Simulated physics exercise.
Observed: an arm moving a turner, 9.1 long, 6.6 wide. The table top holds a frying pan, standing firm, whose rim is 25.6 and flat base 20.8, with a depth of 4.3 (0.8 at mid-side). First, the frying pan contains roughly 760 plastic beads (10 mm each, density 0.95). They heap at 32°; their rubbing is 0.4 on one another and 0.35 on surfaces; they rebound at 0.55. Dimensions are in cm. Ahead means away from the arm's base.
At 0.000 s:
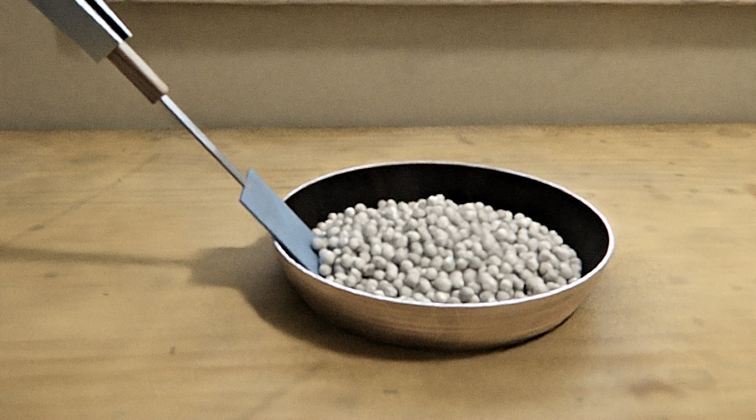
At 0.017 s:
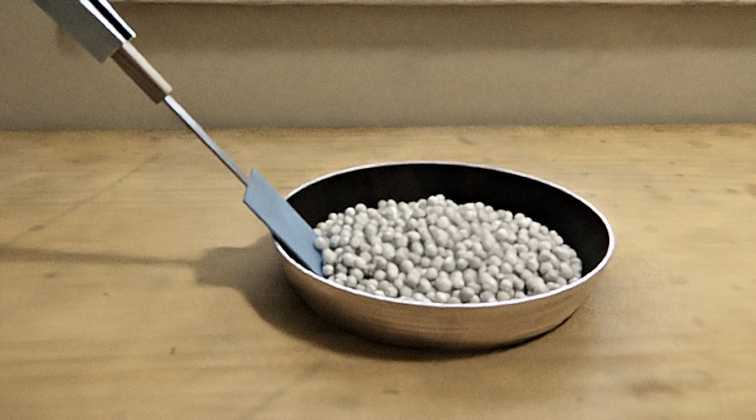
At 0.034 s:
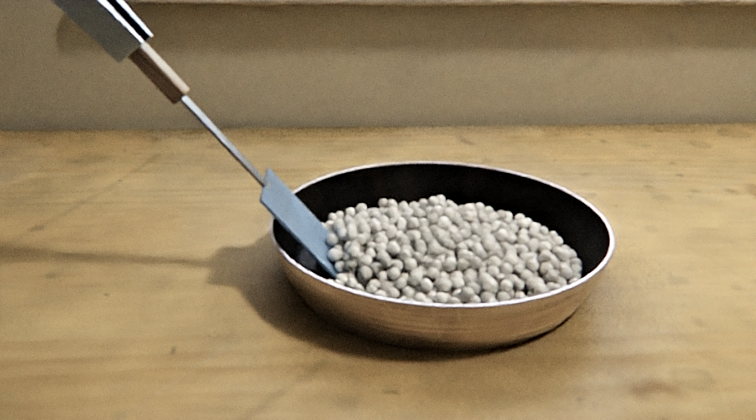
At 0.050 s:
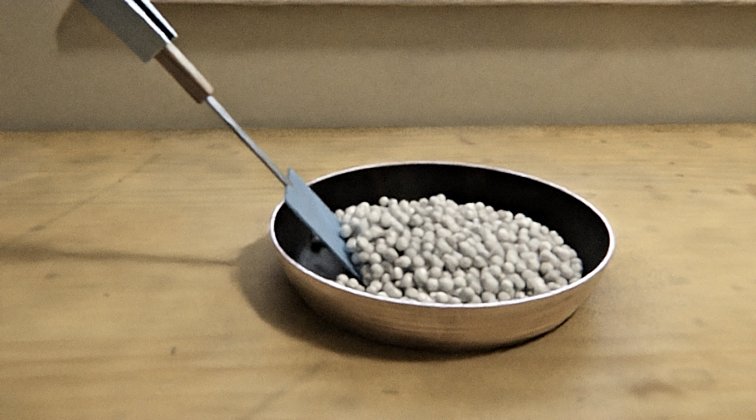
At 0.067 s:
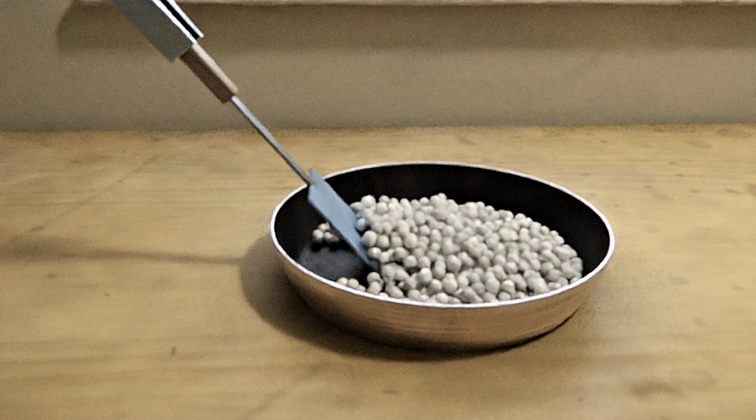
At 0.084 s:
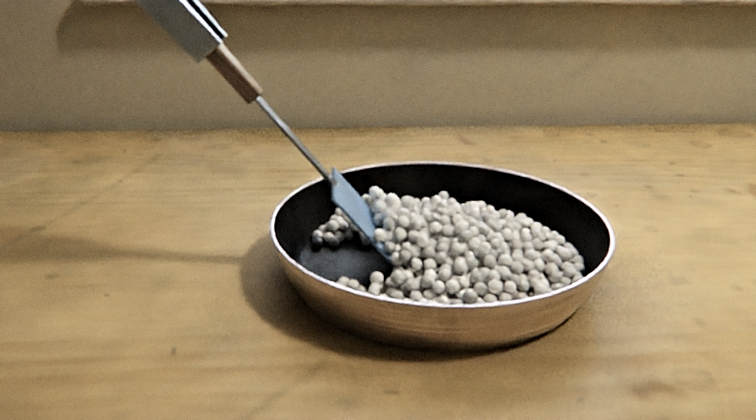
An arm pushes a blue turner rightward through pale beads in a round frying pan.
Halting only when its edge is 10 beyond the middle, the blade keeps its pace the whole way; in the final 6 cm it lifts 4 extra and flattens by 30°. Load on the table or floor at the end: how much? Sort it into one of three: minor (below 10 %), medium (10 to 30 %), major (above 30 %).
Medium, 10 to 30 %.
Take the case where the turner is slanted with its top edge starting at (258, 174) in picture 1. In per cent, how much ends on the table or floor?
About 15%.
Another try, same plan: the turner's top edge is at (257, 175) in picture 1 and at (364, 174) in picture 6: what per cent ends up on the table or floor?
Around 15 per cent finishes on the table or floor.
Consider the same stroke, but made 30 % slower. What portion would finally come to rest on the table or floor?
About 10 %.
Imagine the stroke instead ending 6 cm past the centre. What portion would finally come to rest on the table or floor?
Roughly 5 %.
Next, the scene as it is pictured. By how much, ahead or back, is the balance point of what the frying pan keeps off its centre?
I'd say close to 3.0 cm toward the front.
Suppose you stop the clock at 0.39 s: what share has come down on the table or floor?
Close to 15 per cent of the load.
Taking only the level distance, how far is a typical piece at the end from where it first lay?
The value is roughly 2 cm.
By 0.12 s, sloping 51°, highest piece 6 above the table; 765 in the frying pan.
By 0.17 s, sloping 42°, highest piece 7 above the table; 765 in the frying pan.
By 0.39 s, sloping 21°, highest piece 6 above the table; 659 in the frying pan, 99 on the table or floor, 7 on the blade or in flight.
By 1.44 s, sloping 21°, highest piece 4 above the table; 659 in the frying pan, 106 on the table or floor.
Final count, 659 in the frying pan, 106 on the table or floor. That is 14 % on the table or floor.
